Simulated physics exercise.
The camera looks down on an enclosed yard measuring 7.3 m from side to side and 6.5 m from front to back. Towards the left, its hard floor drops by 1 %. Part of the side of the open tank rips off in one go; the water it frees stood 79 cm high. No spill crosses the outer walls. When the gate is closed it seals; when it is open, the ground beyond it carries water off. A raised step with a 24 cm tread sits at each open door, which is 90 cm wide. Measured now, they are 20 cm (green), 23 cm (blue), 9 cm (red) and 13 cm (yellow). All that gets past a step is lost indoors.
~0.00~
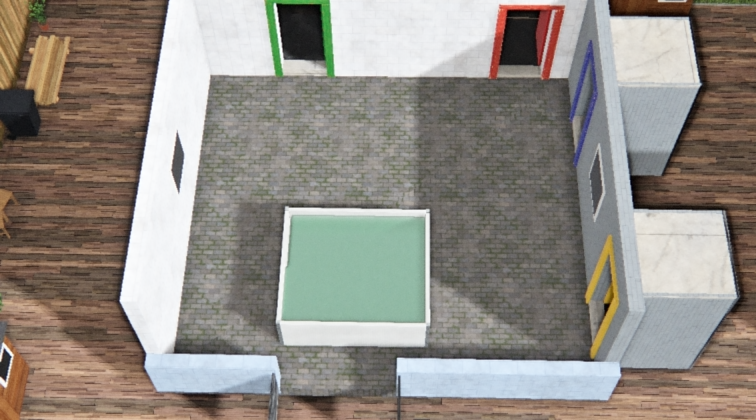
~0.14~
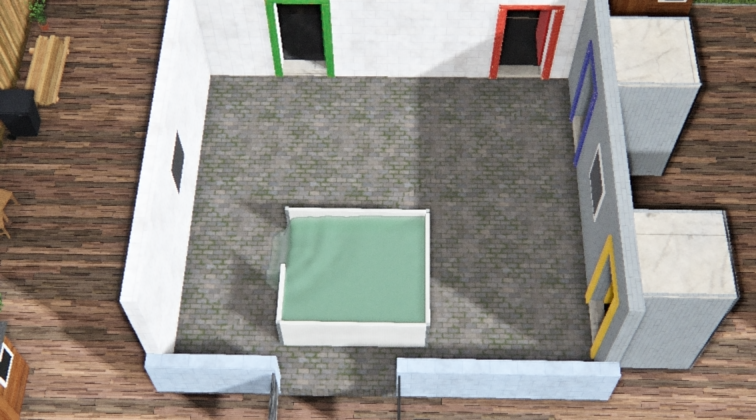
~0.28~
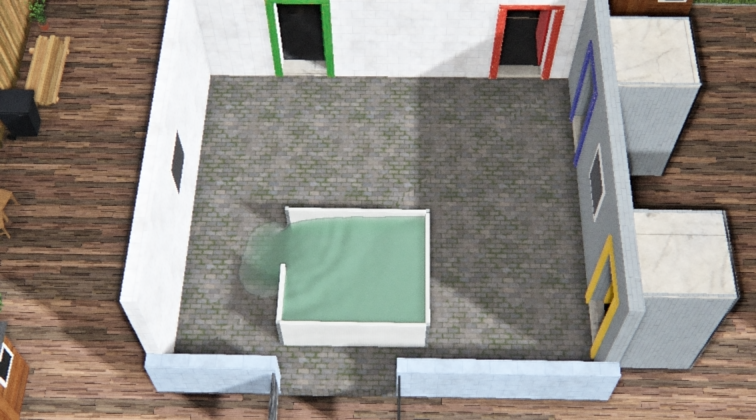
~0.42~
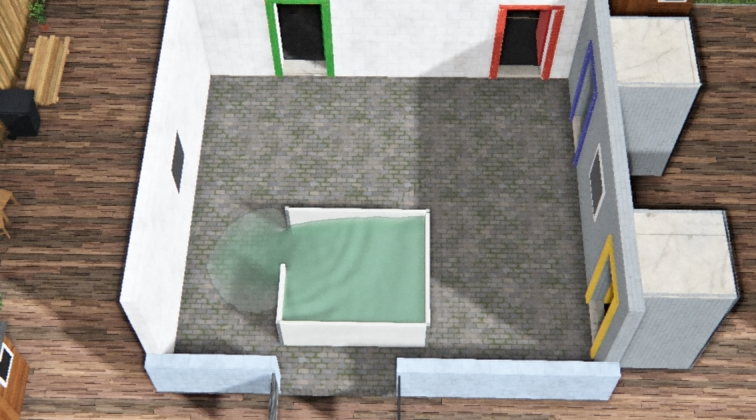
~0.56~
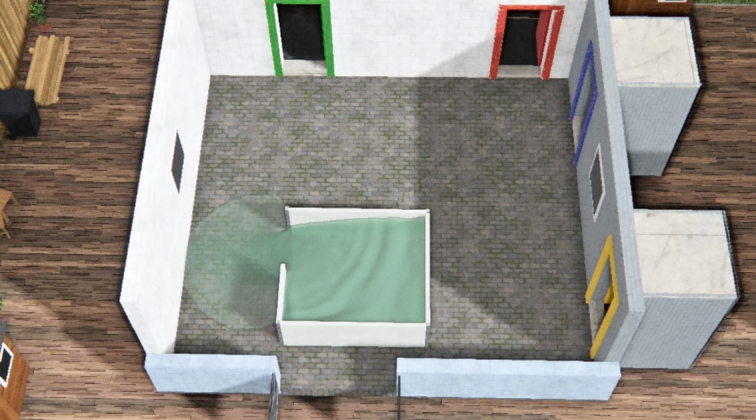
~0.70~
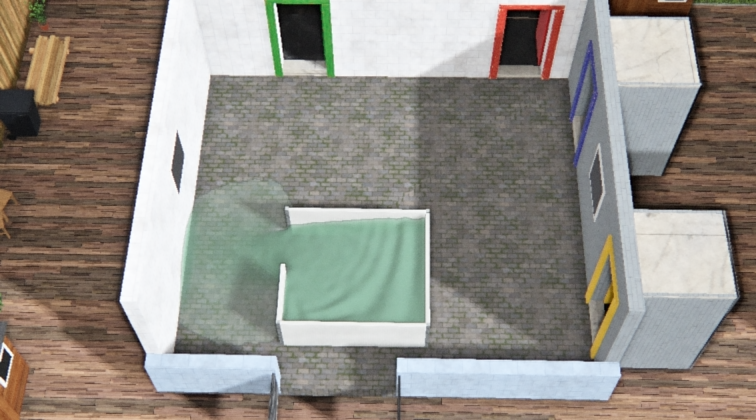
A walled yard with a grey paved floor is seen from high above by a still camera, with wooden planking around it. Green and red doorways stand at the back, blue and yellow ones line the right wall, and a white-sided tank of green water sits near the front. The tank's left side opens, and rippling water pours out, fanning leftward across the paving to the left wall.
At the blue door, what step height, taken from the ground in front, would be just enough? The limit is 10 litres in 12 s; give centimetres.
9 cm.
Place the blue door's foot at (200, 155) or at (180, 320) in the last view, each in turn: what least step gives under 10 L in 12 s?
Roughly 16 cm for the first and 26 cm for the second.
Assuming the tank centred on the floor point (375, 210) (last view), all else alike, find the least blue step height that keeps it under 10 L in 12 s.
At least some 13.0 centimetres tall.
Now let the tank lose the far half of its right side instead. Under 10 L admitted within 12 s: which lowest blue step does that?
Some 14.0 centimetres.
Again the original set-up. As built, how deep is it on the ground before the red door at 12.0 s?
About 8.5 cm.
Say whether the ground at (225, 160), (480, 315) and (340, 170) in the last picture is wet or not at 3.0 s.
First wet through, second bone-dry, third bone-dry.
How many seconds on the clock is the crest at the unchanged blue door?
Roughly 6.0 s.
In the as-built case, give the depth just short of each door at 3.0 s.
At the green door the depth is 19 cm, at blue 0 cm, at red 0 cm and at yellow 0 cm.
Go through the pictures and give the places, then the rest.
The open tank at (355, 267) is whole and still, 79 cm deep; the blue door at (582, 111) is dry, in the first picture.
The gap is at (289, 252), the front 0.3 m out at (270, 281); the back of the open tank holds 79 cm, in the second picture.
Water pours out at (289, 253) and has run 0.8 m, to (244, 277); about 12 cm deep outside, 79 cm at the back, in the third picture.
The gap is at (289, 254), the front 1.4 m out at (211, 271); the back of the open tank holds 79 cm, in the fourth picture.
Water pours out at (289, 254) and has run 1.9 m, to (184, 280); about 6 cm deep outside, 77 cm at the back, in the fifth picture.
The gap is at (289, 254), the front 2.0 m out at (194, 203); the back of the open tank holds 70 cm; the blue door at (582, 111), 6.0 m from the gap, is still 5.8 m from the nearest water, in the sixth picture.
After 1.4 s water covers 15 % of the floor, deepest (50 cm) near (188, 253); it has not reached the blue door.
After 3.0 s water covers 35 % of the floor, deepest (40 cm) near (173, 363); it has not reached the blue door.
After 12.0 s water covers 100 % of the floor, deepest (16 cm) near (443, 377); 7 cm at the blue door, 0 litres in over its 23 cm step.
At the blue door as built, the water arrived by 5.3 s and peaked near 12 cm at 6.0 s.
With a step of 8 cm, 21 litres would have come in within the 12 s; with 10.5 cm, 2 litres. So under 10 litres takes about 9 cm.
